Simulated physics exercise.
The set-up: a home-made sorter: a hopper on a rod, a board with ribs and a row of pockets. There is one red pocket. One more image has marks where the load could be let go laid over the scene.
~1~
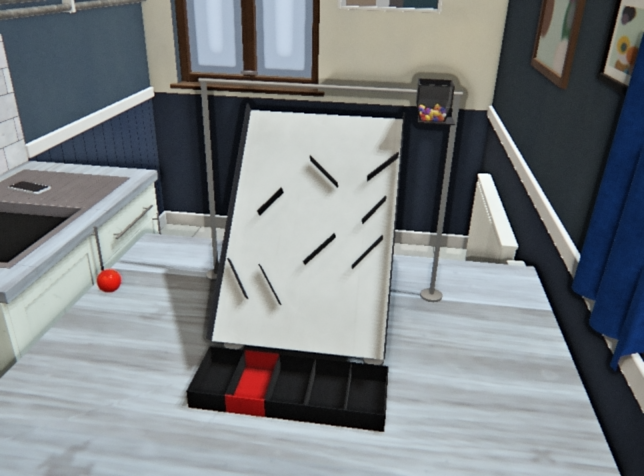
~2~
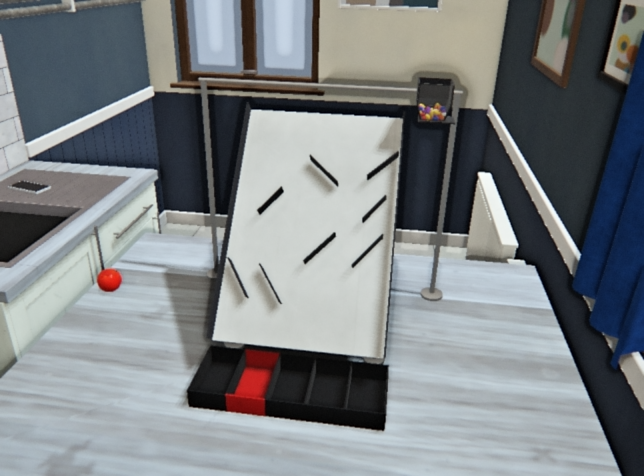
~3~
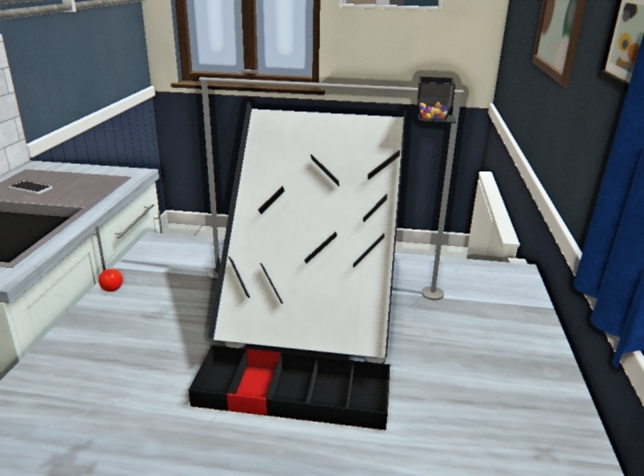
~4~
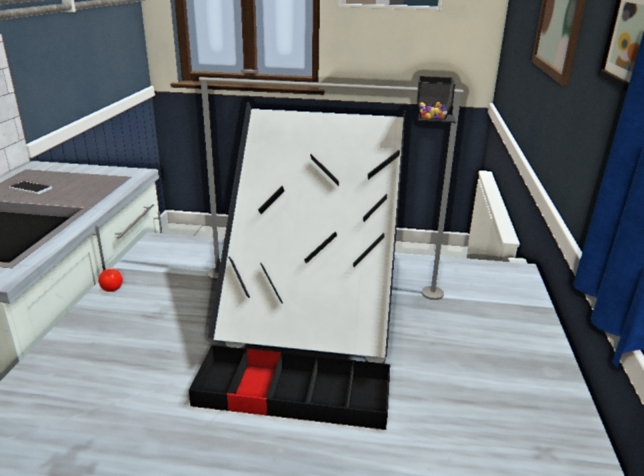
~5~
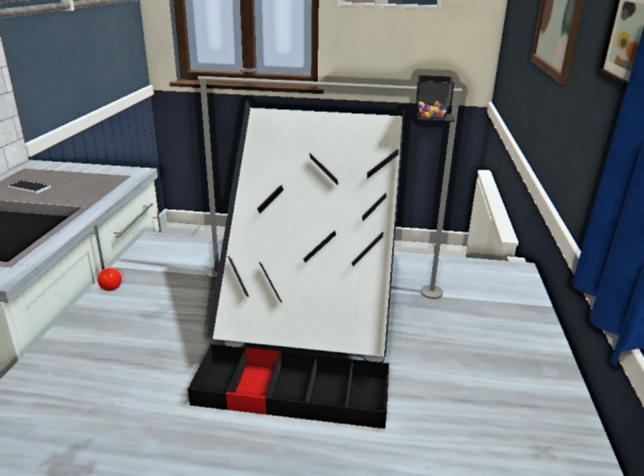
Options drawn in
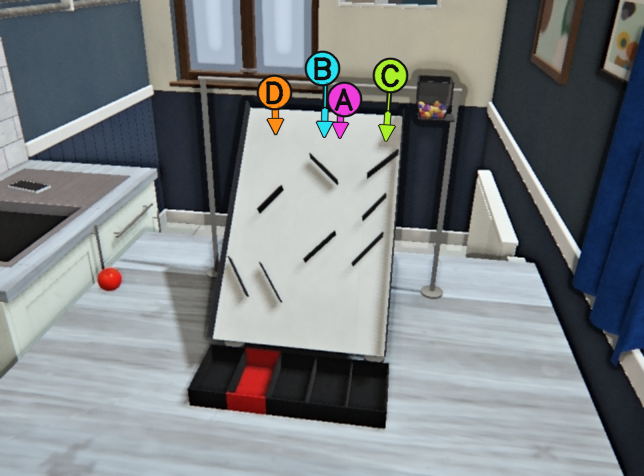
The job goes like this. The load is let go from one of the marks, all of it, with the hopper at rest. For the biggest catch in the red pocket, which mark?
D is best.
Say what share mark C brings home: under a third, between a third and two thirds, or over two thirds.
It is under a third.
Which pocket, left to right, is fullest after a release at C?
It is the third one.
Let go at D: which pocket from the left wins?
The second.
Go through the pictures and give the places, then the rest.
Hopper at (432, 113), jelly beans, door shut, in the first picture.
Ribs (310, 155) to (337, 182), (367, 175) to (399, 151), (257, 211) to (282, 186), in the second picture.
Ribs (363, 218) to (387, 194), (304, 260) to (336, 232), (353, 264) to (384, 233), in the third picture.
Ribs (229, 257) to (247, 295), (260, 263) to (281, 301), in the fourth picture.
Red pocket at (246, 403), number 2 of 5 from the left, in the fifth picture.
On the marked copy, mark A meets the board at (339, 132); mark B meets the board at (324, 131); mark C meets the board at (386, 135); mark D meets the board at (275, 128).
With A, a stray few in the red pocket, nearly all in other pockets.
With B, none in the red pocket, all in other pockets.
With C, none in the red pocket, nearly all in other pockets, a stray few held on the board.
With D, about two thirds in the red pocket, about a quarter in other pockets, a small part held on the board.
